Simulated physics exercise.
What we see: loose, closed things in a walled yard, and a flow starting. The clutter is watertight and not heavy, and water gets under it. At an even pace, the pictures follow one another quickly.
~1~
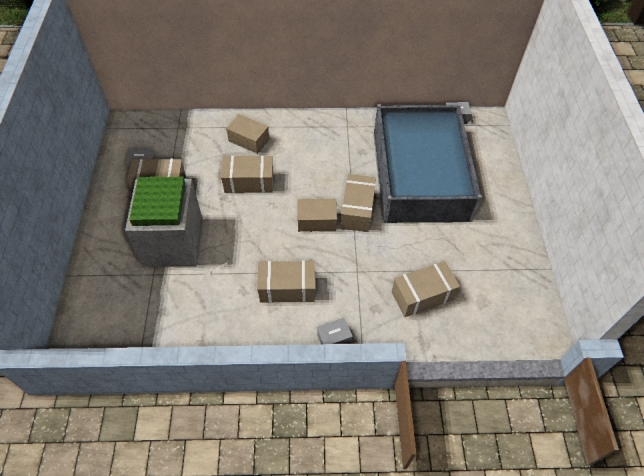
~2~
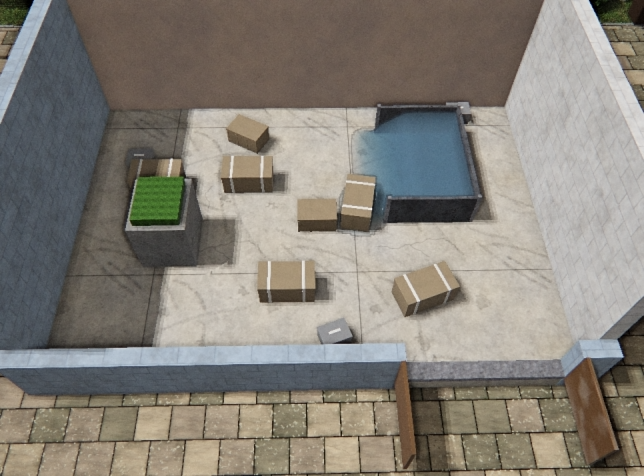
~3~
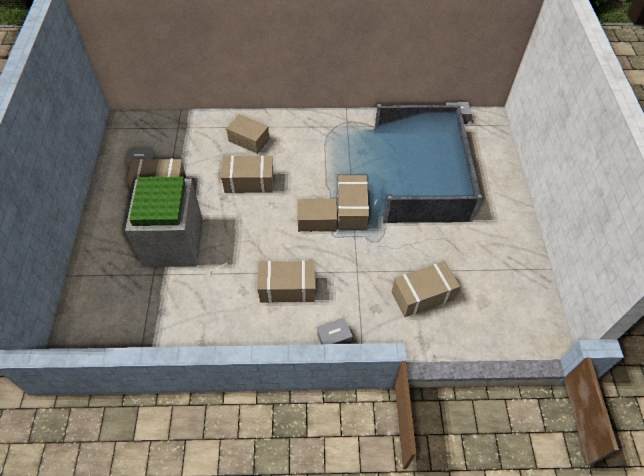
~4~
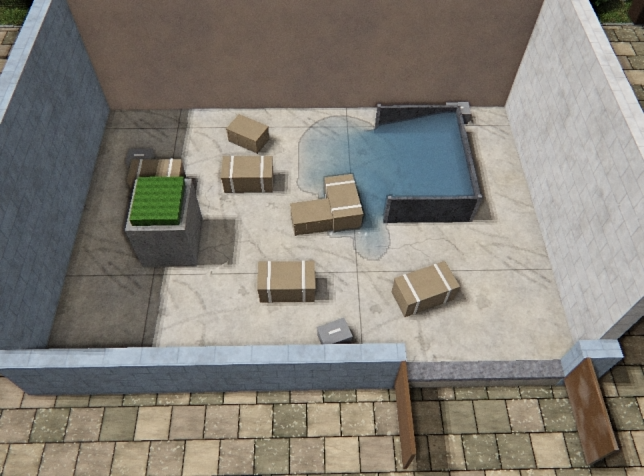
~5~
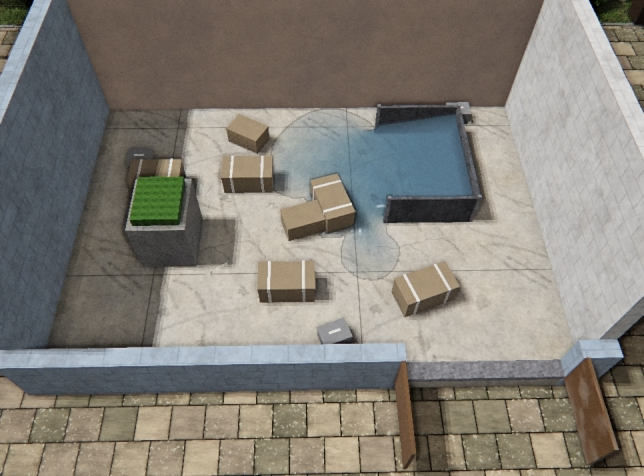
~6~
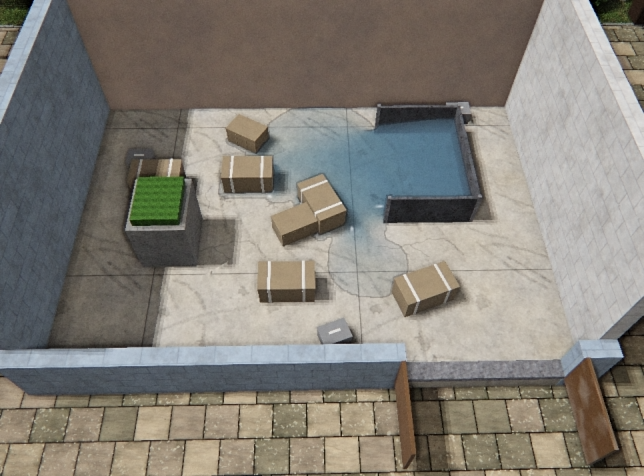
The clip shows closed boxes scattered in a walled yard as water pours from the open left side of a dark-walled pool, spreads across the pale floor, and pushes the two nearest boxes a short way left.
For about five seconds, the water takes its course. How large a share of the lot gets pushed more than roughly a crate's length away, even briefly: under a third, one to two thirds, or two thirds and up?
A third to two thirds of the things get pushed well away.
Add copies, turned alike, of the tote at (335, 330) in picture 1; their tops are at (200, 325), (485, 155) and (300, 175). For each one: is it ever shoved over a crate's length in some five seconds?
Here's how it goes: Never gets far, never gets far, and lastly sent far off.
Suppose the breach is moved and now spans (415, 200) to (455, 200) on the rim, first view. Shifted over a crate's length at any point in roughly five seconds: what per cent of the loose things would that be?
My estimate is some 20 per cent of them.
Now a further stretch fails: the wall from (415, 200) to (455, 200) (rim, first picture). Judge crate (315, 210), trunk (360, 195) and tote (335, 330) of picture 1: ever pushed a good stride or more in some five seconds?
In turn: Stayed short, stayed short, cleared that distance.
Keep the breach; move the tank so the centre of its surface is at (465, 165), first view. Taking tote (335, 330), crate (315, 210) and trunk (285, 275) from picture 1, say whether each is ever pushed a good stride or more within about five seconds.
Short of it, covered the distance, short of it.
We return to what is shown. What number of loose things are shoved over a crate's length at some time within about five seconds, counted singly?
The figure is 5.
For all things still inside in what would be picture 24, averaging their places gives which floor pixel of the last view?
Their average sits at about pixel (252, 233).
A moment on, 2 of 10 are well off their spots; 0 afloat.
Next, 4 of 10 are well off their spots; 1 afloat.
Later, 5 of 10 are well off their spots; 2 afloat.
In the end, 5 of 10 are well off their spots, and 5 have been at some point; 1 afloat.
